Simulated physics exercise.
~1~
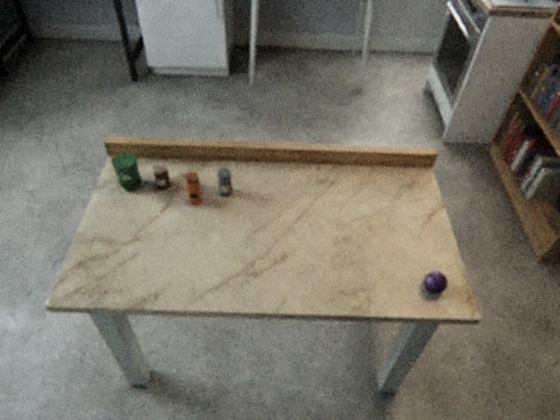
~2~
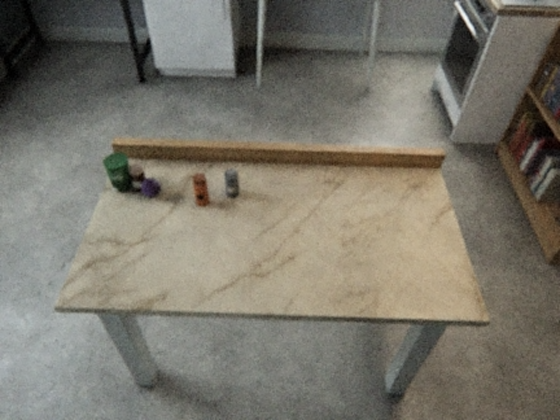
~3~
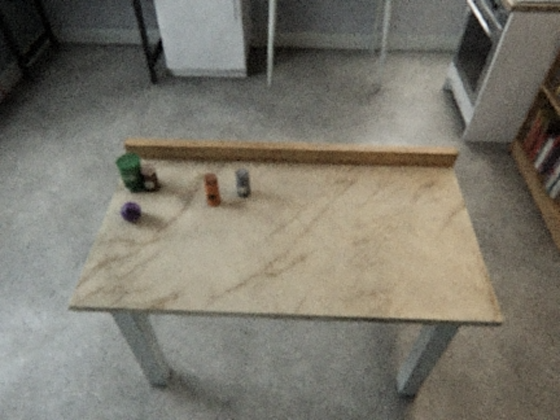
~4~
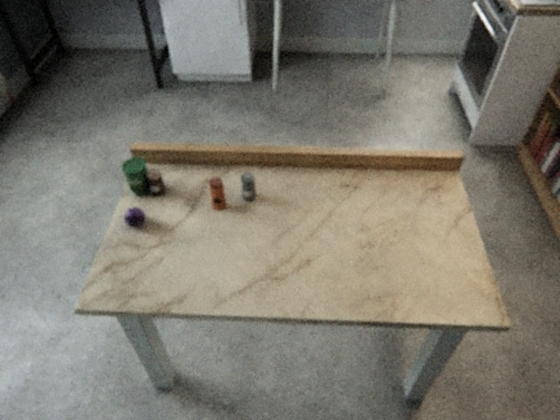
On a marble-patterned table, a purple ball crosses leftward, nudging the brown shaker towards the green tin and settling near the left edge.
